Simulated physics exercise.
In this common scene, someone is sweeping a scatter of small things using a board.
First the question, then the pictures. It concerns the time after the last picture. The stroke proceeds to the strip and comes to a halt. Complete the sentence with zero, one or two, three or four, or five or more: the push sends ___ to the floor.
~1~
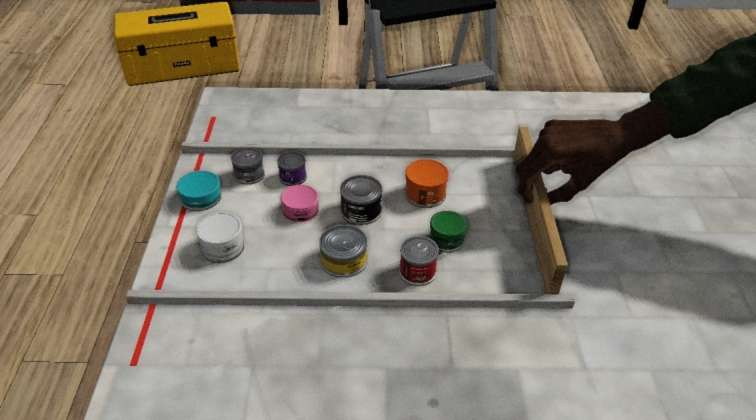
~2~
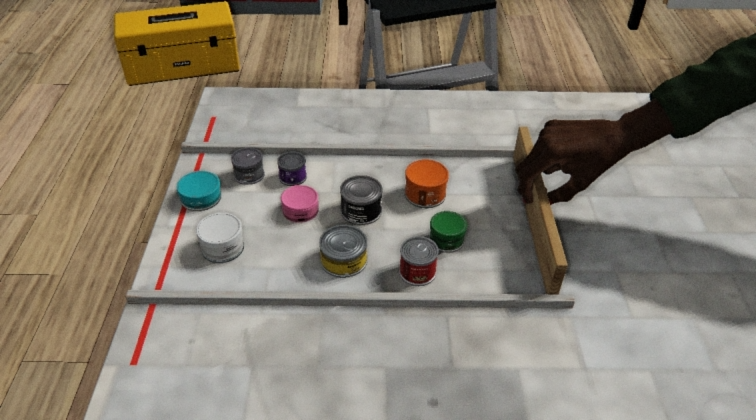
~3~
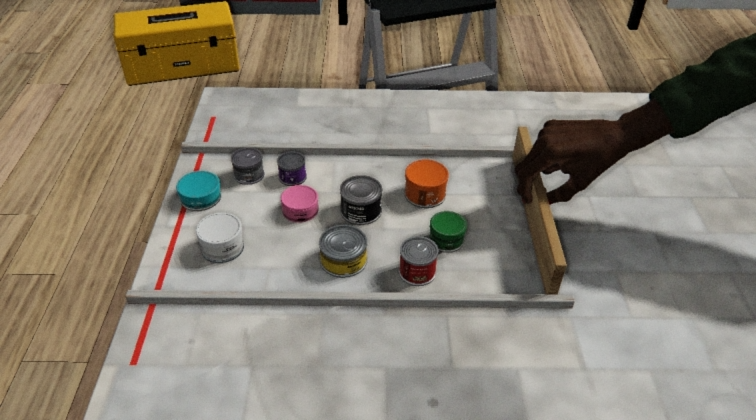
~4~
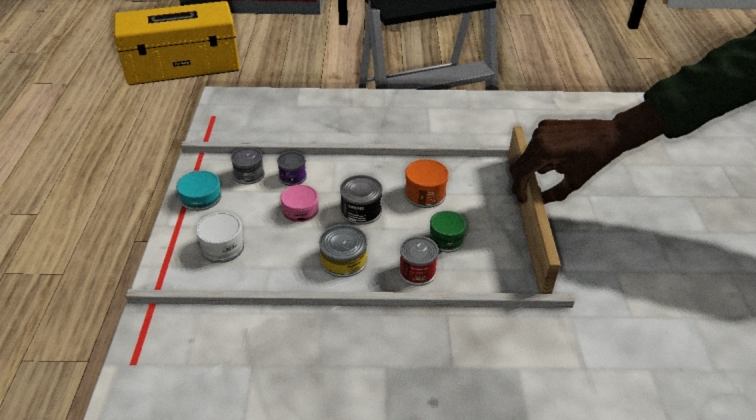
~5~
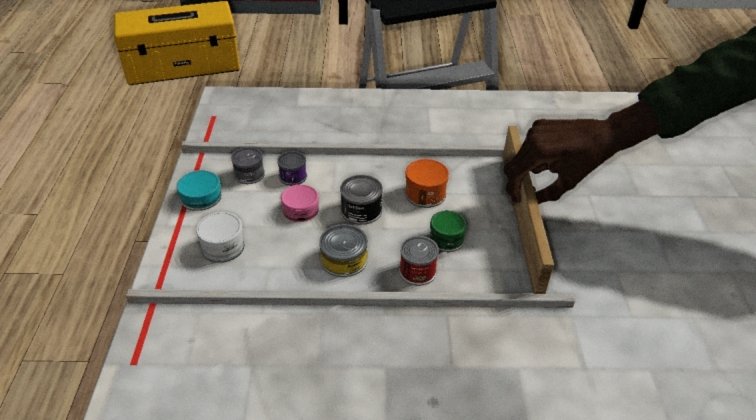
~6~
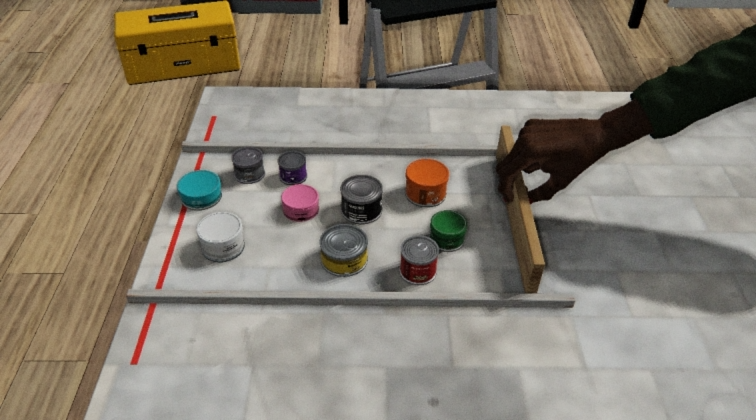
The push sends five or more to the floor.
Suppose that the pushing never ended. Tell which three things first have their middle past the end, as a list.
Order: Turquoise pot, then white tin, then pink tub.
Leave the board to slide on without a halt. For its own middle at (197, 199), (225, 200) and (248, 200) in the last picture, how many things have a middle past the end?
Place by place: 5, 2 and 1.
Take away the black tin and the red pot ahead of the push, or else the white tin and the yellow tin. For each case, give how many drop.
Try one: 4; try two: 3.
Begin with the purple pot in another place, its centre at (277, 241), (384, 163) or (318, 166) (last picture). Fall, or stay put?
Place by place, it goes down, holds its place, holds its place.
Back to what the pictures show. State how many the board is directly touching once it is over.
5 are in contact with it.
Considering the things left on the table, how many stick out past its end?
I'd put it at 5.
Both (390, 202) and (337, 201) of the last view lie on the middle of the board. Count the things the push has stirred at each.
By then 5, and later 7.
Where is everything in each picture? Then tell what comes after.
The first picture shows turquoise pot (199, 191); white tin (221, 238); grey tin (248, 166); board (537, 204); tape (181, 217).
The second picture shows white tin (221, 238); orange tin (426, 184).
The third picture shows grey tin (248, 166); yellow tin (343, 251).
The fourth picture shows turquoise pot (199, 191); board (531, 204).
The fifth picture shows white tin (221, 237); green tin (448, 231).
The sixth picture shows turquoise pot (200, 190); white tin (221, 237); grey tin (248, 165); board (517, 203); tape (182, 216).
Soon after, none off yet; turquoise pot at rest near (200, 190); white tin at rest near (221, 237); grey tin at rest near (248, 165).
Then, none off yet; turquoise pot moving near (196, 189); white tin moved about its own width near (186, 233); grey tin moved a little near (238, 164).
At rest, the number that fall off is five or more; fallen, yellow tin, pink tub, grey tin, white tin and turquoise pot.
